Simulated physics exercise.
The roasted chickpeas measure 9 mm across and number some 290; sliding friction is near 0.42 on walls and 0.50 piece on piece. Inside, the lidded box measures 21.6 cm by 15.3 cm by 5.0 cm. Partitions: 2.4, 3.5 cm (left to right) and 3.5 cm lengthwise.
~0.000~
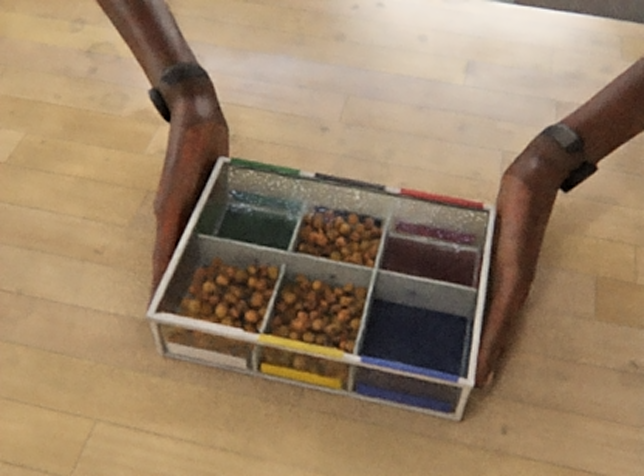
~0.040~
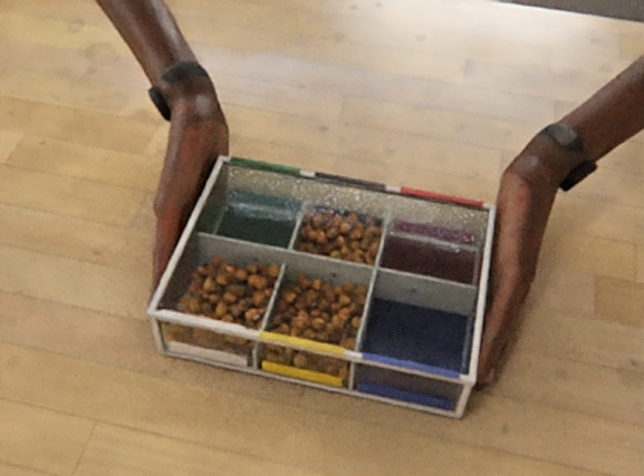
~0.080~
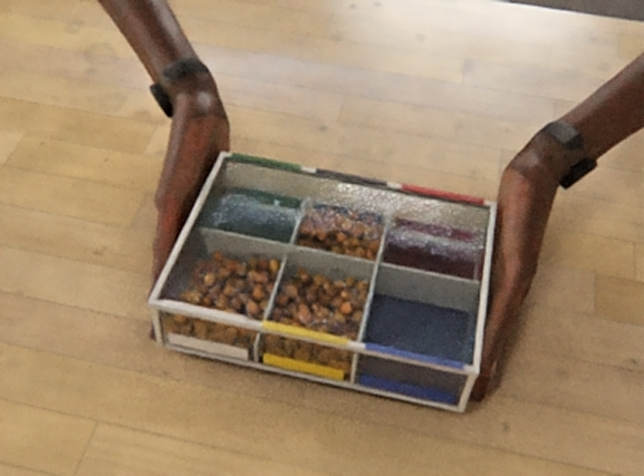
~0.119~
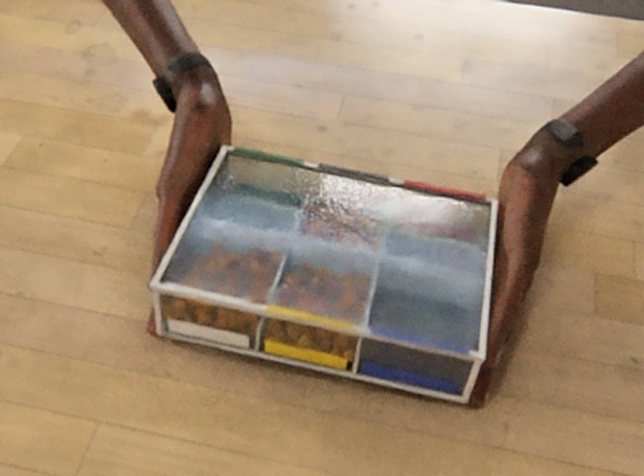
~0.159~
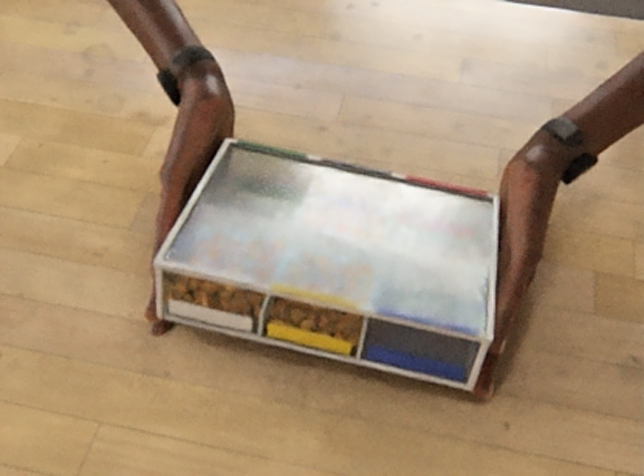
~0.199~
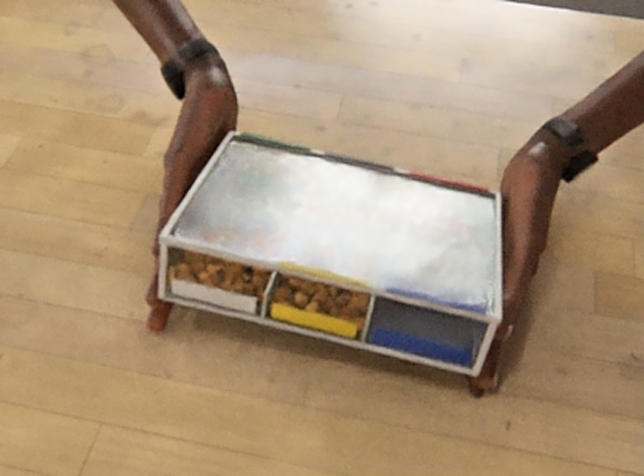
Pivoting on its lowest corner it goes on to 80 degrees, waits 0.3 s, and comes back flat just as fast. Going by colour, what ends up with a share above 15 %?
Red compartment: No; blue compartment: No; green compartment: No; yellow compartment: Yes; white compartment: Yes; black compartment: Yes.
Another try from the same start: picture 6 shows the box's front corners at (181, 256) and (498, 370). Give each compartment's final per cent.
Red 10; blue 10; green 0; yellow 40; white 15; black 25.
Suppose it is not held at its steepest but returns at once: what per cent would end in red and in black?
Red 5; black 40.
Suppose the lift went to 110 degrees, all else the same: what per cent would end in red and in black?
In that case red 5; black 40.
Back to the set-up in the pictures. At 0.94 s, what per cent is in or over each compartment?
Red 5, blue 0, green 5, yellow 30, white 25, black 35.
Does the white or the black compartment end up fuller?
The black one has more.
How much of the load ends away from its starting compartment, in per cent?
Some 15 per cent.
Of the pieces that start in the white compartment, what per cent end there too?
Roughly 70 per cent.
Then, at 0.94 s, tilt 80 degrees; red 5 %, green 5 %, yellow 30 %, white 25 %, black 35 %.
Then, at 1.43 s, tilt 43 degrees; red 5 %, green 5 %, yellow 30 %, white 25 %, black 40 %.
After 1.99 s, tilt 0 degrees; red 5 %, green 5 %, yellow 30 %, white 25 %, black 35 %.
In the end, at 2.5 s, red 5 %, blue 0 %, green 5 %, yellow 30 %, white 25 %, black 35 %.
